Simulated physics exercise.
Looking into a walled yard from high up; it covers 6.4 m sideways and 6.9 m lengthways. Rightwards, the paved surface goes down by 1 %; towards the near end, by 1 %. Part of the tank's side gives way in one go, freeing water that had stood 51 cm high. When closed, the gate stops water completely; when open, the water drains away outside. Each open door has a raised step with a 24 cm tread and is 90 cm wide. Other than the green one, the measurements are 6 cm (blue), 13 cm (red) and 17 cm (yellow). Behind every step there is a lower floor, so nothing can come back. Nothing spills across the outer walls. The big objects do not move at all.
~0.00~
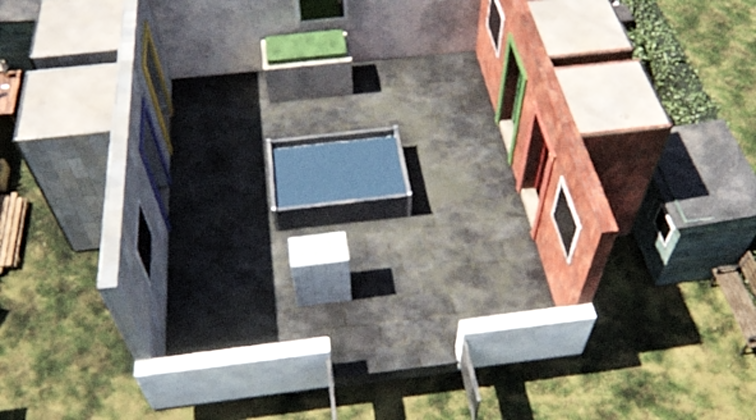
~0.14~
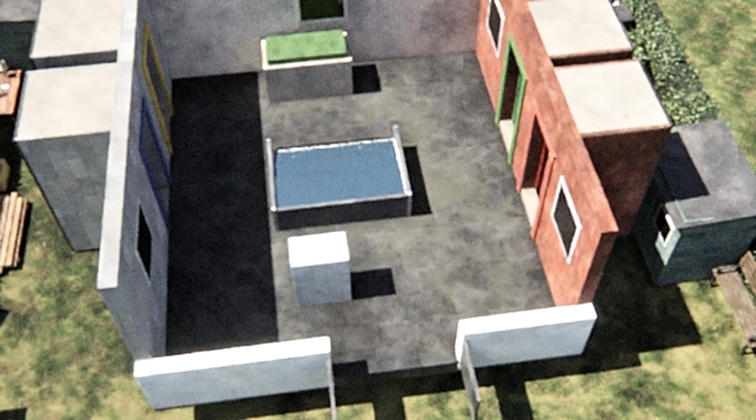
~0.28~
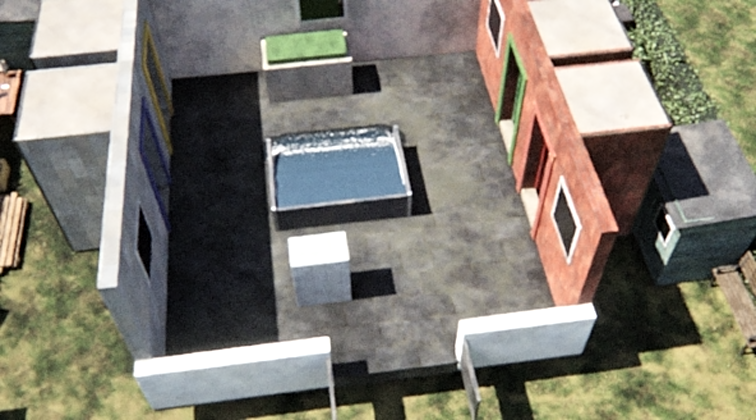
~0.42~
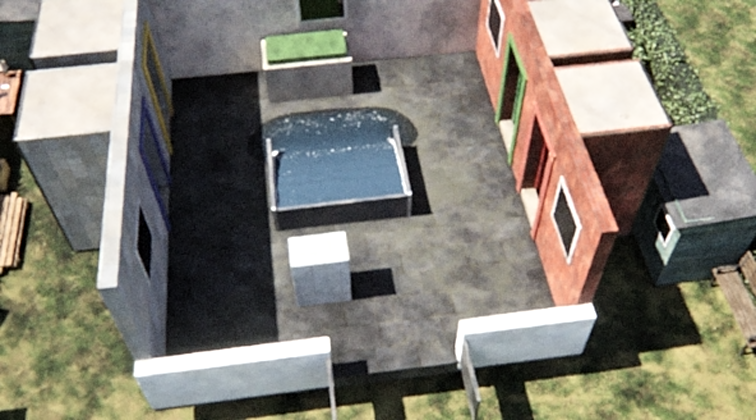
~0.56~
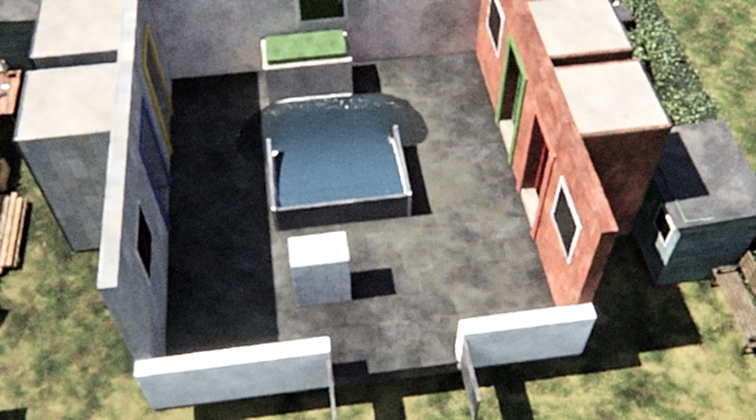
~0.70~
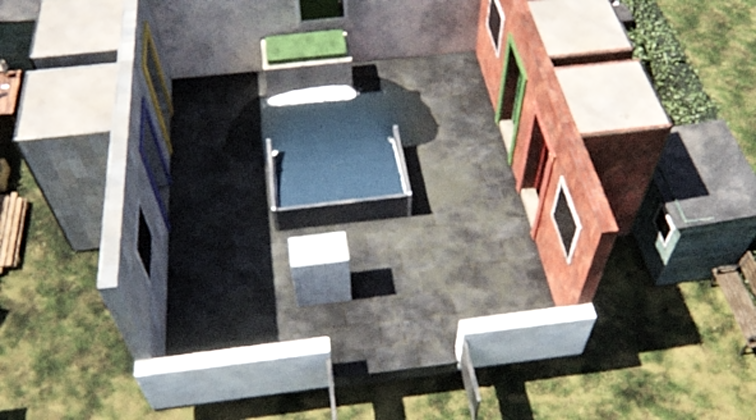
To begin with, still blue water fills a rectangular tank in a walled yard, seen from above, with a green-topped block behind it. The tank's far side opens, and foaming water pours out, spreading backward and sideways across the grey paving in a widening dark sheet towards the green-topped block.
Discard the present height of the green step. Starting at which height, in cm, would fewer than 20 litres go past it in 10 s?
Starting at roughly 6 cm.
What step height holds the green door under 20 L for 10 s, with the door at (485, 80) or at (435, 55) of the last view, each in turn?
In turn: Roughly 19 cm, roughly 13.5 cm.
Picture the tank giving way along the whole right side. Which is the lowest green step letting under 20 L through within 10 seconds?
With that break, close to 22 cm.
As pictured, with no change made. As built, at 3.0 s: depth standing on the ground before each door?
Lab note, depth in cm: Green 2; blue 0; red 0; yellow 17.
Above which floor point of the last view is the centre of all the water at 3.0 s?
It lies near (337, 119) in the last picture.
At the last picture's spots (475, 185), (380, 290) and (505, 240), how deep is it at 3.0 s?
About 0, 0 and 0 cm.
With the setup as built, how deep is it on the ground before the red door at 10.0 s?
It works out to about 5.0 centimetres deep.
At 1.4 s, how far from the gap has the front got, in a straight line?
I make it some 3.4 m.
After 1.4 s water covers 25 % of the floor, deepest (36 cm) near (317, 104); it has not reached the green door.
After 3.0 s water covers 35 % of the floor, deepest (30 cm) near (478, 70); it has not reached the green door.
After 10.0 s water covers 90 % of the floor, deepest (10 cm) near (549, 337); 8 cm at the green door, 0 litres in over its 12 cm step.
At the green door as built, the water arrived by 3.1 s and peaked near 11 cm at 4.2 s.
With a step of 5.5 cm, 25 litres would have come in within the 10 s; with 6.5 cm, 14 litres. So under 20 litres takes about 6 cm.
